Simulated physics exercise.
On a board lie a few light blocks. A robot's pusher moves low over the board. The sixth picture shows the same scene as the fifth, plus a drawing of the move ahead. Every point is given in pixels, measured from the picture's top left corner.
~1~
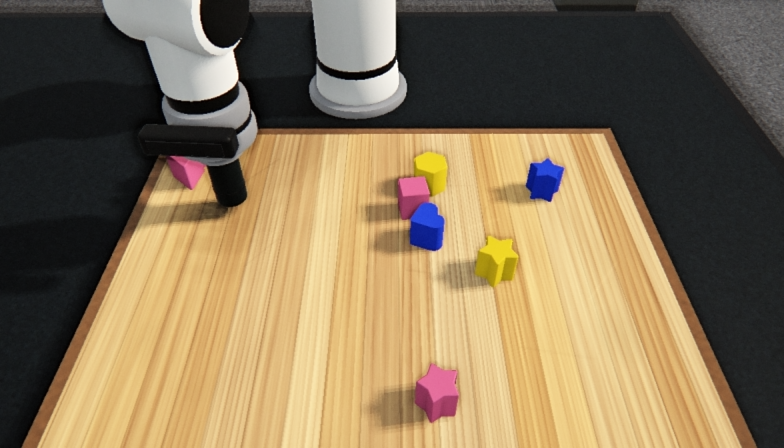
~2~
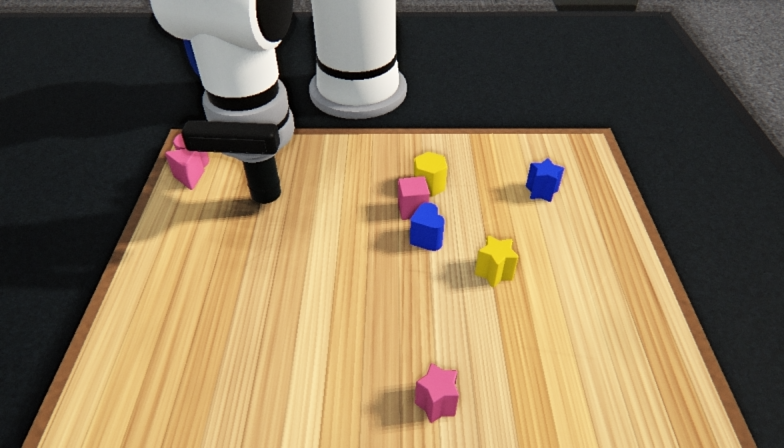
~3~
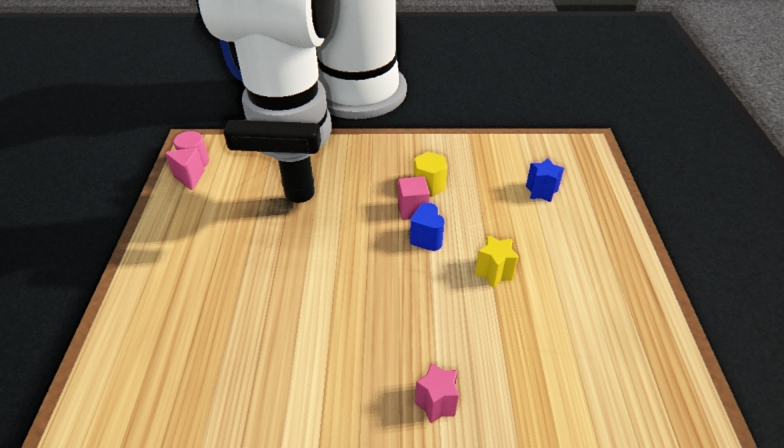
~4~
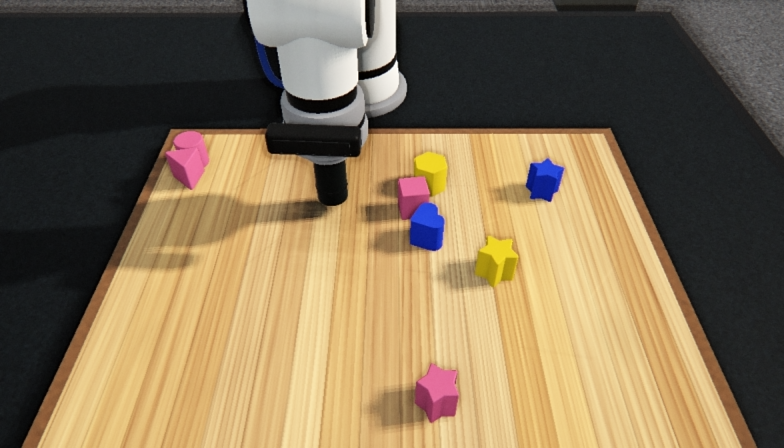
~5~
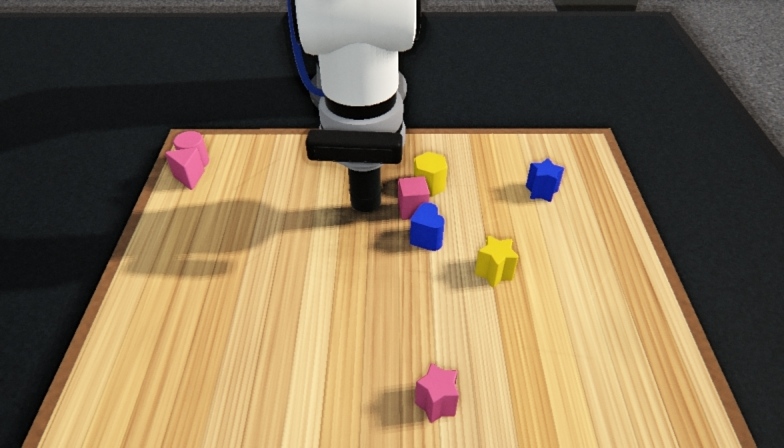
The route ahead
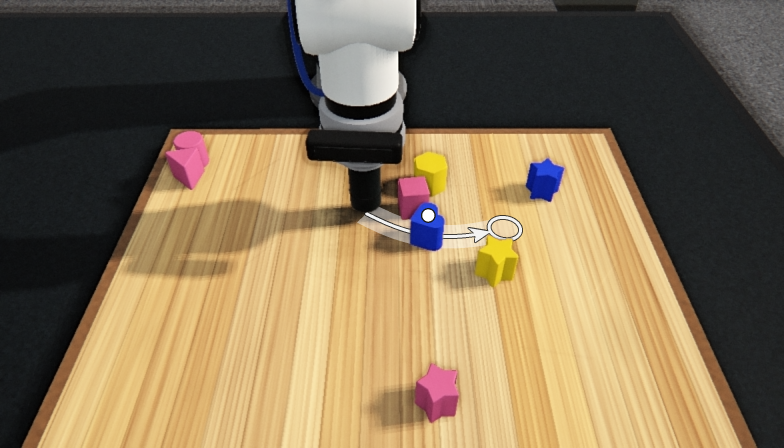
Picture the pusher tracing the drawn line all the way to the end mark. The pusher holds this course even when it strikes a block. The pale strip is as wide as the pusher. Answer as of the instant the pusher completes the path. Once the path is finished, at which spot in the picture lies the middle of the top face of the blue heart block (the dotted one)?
My estimate: (485, 232).
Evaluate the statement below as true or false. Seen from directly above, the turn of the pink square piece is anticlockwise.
This is true.
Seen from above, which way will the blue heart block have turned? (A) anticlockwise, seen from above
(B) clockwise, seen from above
Letter B.
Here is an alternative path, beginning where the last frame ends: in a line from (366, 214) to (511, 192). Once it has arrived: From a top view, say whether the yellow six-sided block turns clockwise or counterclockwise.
It turns round anticlockwise.
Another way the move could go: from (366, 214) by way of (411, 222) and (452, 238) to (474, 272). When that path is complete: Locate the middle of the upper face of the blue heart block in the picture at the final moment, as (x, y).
By then it is at (459, 267).
Drawn move, from (366, 214) through (408, 231) and (458, 236) to (505, 228); the dot is on the blue heart block.
On the path given first. One third of the way, pusher (409, 220); pink square piece (421, 188), turned 45° anticlockwise; blue heart block (436, 218).
Two thirds of the way, pusher (460, 226); pink square piece (424, 189), turned 65° anticlockwise; blue heart block (481, 232), turned 50° clockwise; yellow star block (502, 249).
At the end, pusher (507, 218); pink square piece (424, 189), turned 65° anticlockwise; blue heart block (485, 232), turned 55° clockwise; yellow star block (504, 250); blue star block still.
